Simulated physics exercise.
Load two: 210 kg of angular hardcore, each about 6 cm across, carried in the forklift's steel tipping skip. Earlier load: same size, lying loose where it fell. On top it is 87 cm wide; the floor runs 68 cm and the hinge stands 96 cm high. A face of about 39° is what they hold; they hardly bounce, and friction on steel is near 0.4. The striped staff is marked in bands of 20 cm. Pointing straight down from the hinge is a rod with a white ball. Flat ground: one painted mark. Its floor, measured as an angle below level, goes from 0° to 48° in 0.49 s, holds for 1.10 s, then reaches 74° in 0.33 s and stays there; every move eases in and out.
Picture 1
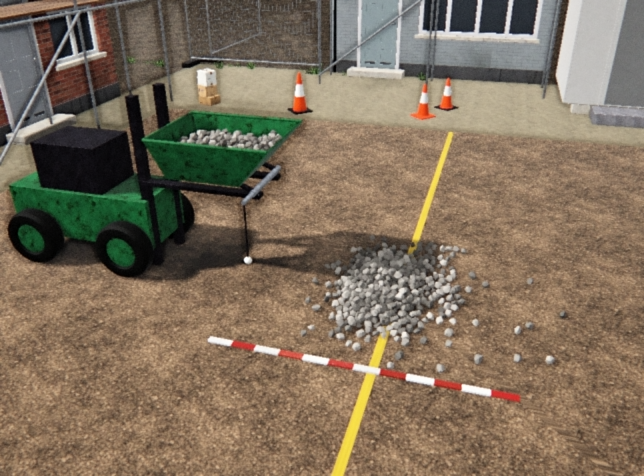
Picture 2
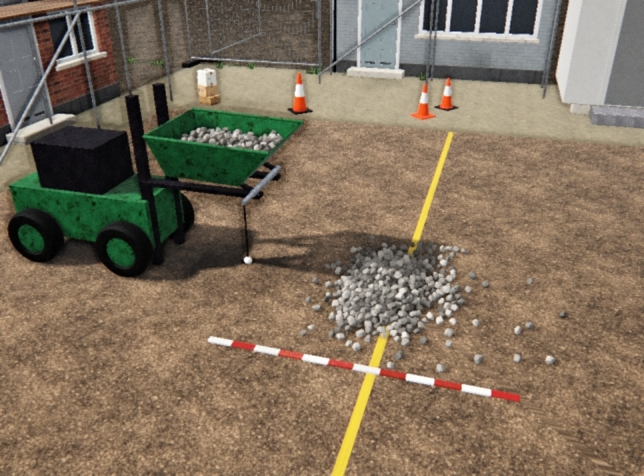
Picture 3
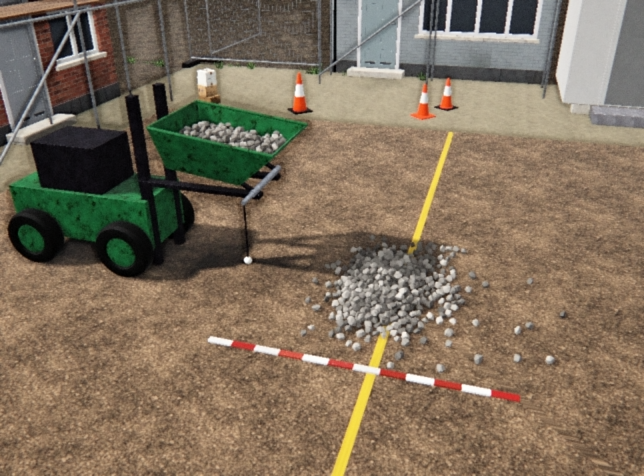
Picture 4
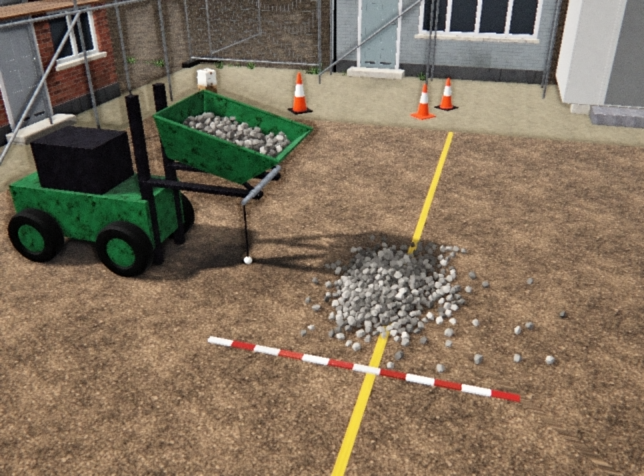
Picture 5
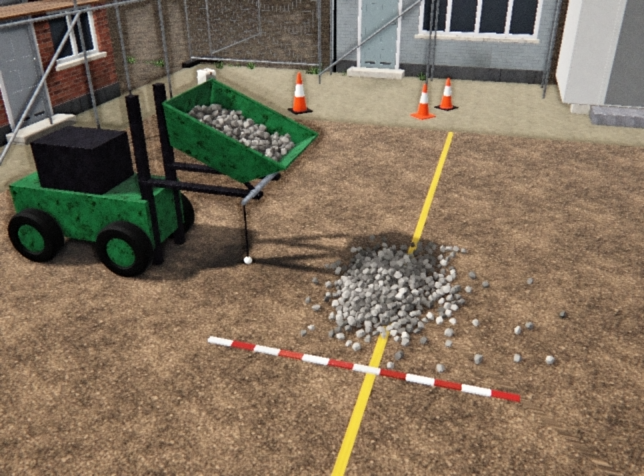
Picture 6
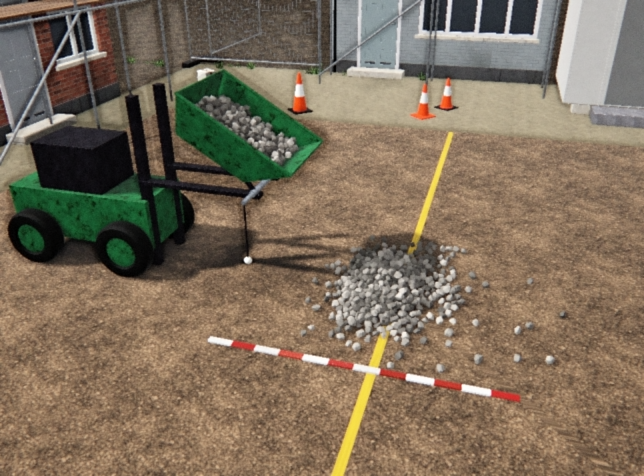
In this clip, a green wheeled machine holds a green skip of grey stones beside a loose pile on a yellow line, and the skip tilts steadily down to the right, its left side rising while the machine stays still.
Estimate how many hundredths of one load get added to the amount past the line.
About 6 hundredths.
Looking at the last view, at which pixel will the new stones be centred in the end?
Roughly at (350, 274) in the last picture.
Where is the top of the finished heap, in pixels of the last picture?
Near (359, 259).
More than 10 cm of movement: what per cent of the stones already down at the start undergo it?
0 per cent.
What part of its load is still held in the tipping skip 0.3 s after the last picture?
About 100 per cent is held.
Then, 0.1 s after the last picture the floor is at 44°; in per cent of one load, 100 in the tipping skip, 67 short of the line, 33 past the line; the foremost stones are at (521, 324).
Then, 0.3 s after the last picture the floor is at 48°; in per cent of one load, 100 in the tipping skip, 67 short of the line, 33 past the line; the foremost stones are at (521, 324).
Then, 2.1 s after the last picture the floor is at 74°; in per cent of one load, 39 in the tipping skip, 127 short of the line, 34 past the line; the foremost stones are at (521, 324).
Then, 4.4 s after the last picture the floor is at 74°; in per cent of one load, 0 in the tipping skip, 161 short of the line, 39 past the line; the foremost stones are at (521, 324). Net gain past the line, 6.
